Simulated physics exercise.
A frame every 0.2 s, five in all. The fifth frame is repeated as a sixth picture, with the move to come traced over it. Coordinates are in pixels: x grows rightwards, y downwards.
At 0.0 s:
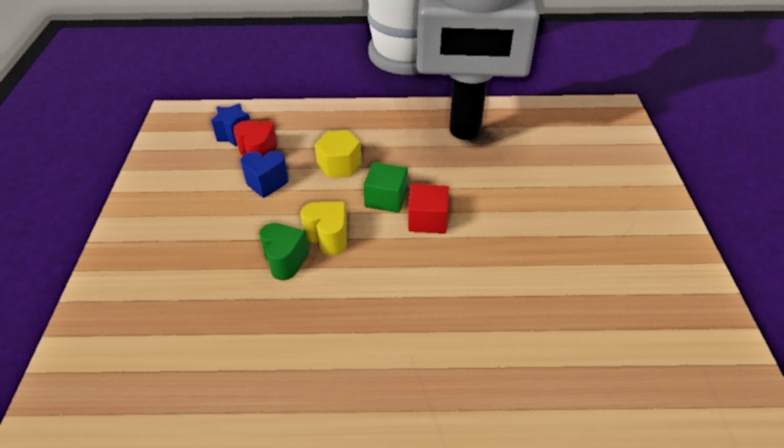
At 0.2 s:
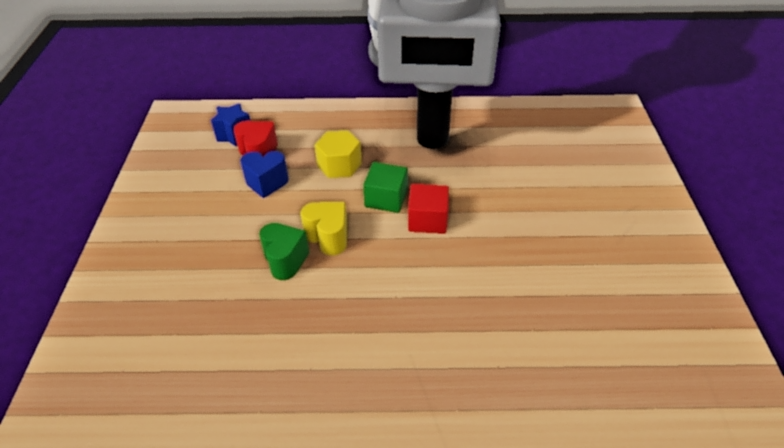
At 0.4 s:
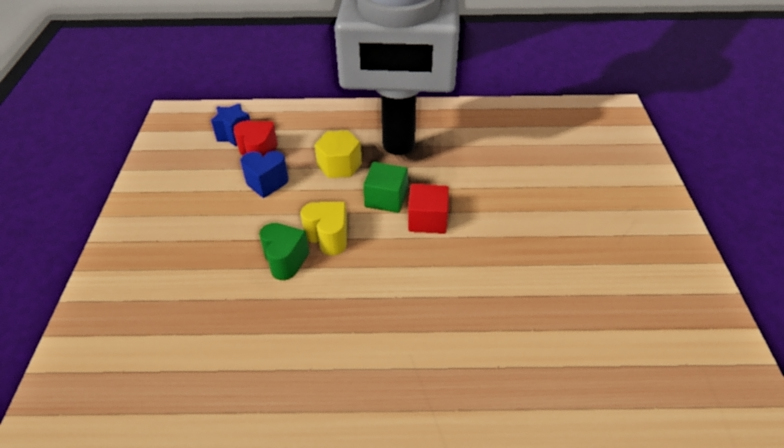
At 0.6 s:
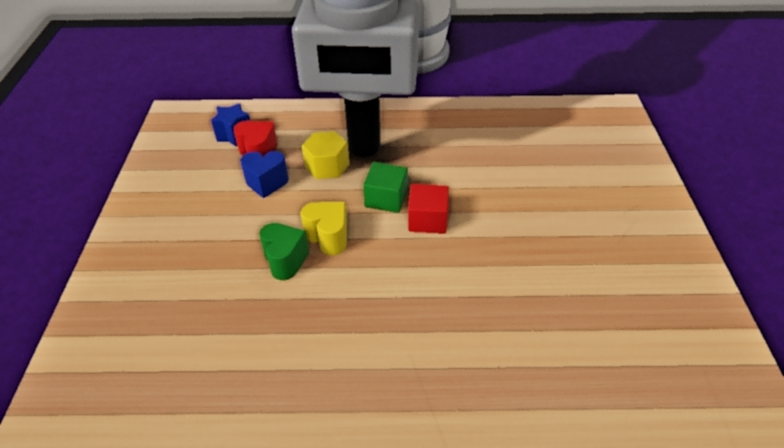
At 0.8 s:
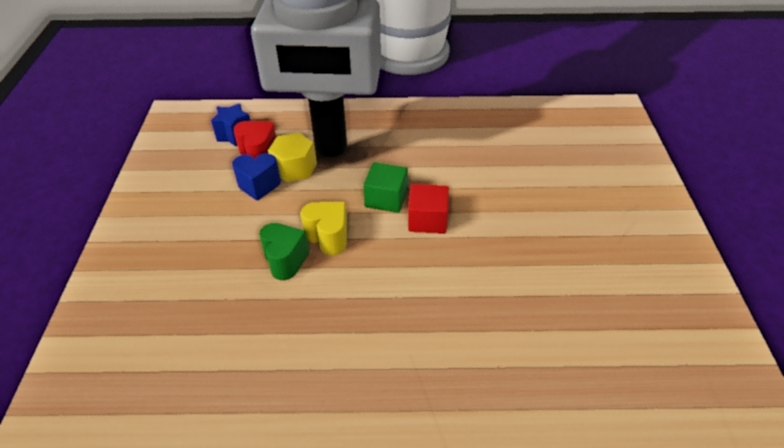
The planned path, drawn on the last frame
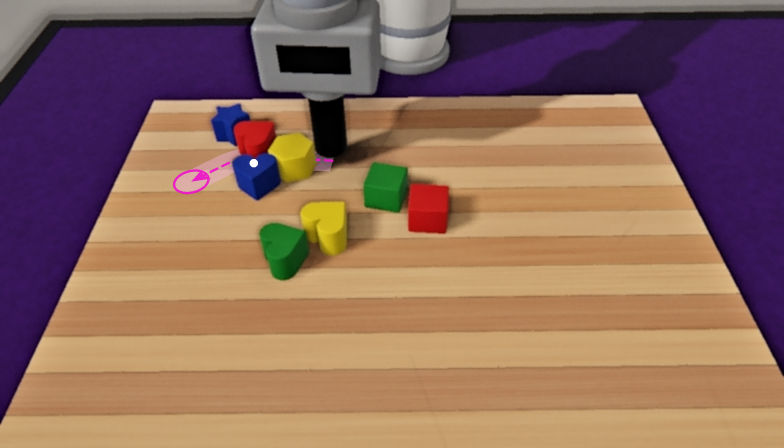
Robot arm with a black bar moving left across a wooden board, pushing a yellow hexagonal block against a blue heart-shaped block.
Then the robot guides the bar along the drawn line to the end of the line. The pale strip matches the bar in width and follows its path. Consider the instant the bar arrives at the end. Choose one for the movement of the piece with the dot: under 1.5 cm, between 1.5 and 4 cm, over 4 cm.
Upwards of 4 cm.
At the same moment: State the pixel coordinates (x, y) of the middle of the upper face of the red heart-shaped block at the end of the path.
Most likely (188, 130).
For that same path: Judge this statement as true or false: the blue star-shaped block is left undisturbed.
Verdict: False.
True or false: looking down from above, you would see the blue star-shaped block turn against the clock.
The statement is incorrect.
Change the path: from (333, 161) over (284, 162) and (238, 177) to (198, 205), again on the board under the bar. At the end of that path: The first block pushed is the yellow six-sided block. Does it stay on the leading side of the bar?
It stays ahead.
Drawn move, from (333, 161) over (285, 158) and (236, 160) to (191, 182); the dot is on the blue heart-shaped block.
The first path, step by step. One third of the way, bar (281, 146); blue star-shaped block (227, 112); blue heart-shaped block (227, 178); red heart-shaped block (240, 130), turned 45° clockwise; yellow six-sided block (249, 153), turned 50° anticlockwise.
Two thirds of the way, bar (233, 148); blue star-shaped block (215, 107), turned 60° clockwise; blue heart-shaped block (224, 184), turned 15° anticlockwise; red heart-shaped block (197, 129), turned 65° clockwise; yellow six-sided block (214, 162), turned 110° anticlockwise.
At the end, bar (187, 170); blue star-shaped block (215, 107), turned 60° clockwise; blue heart-shaped block (220, 193), turned 60° anticlockwise; red heart-shaped block (188, 130), turned 100° clockwise; yellow six-sided block (185, 186), turned 155° anticlockwise.
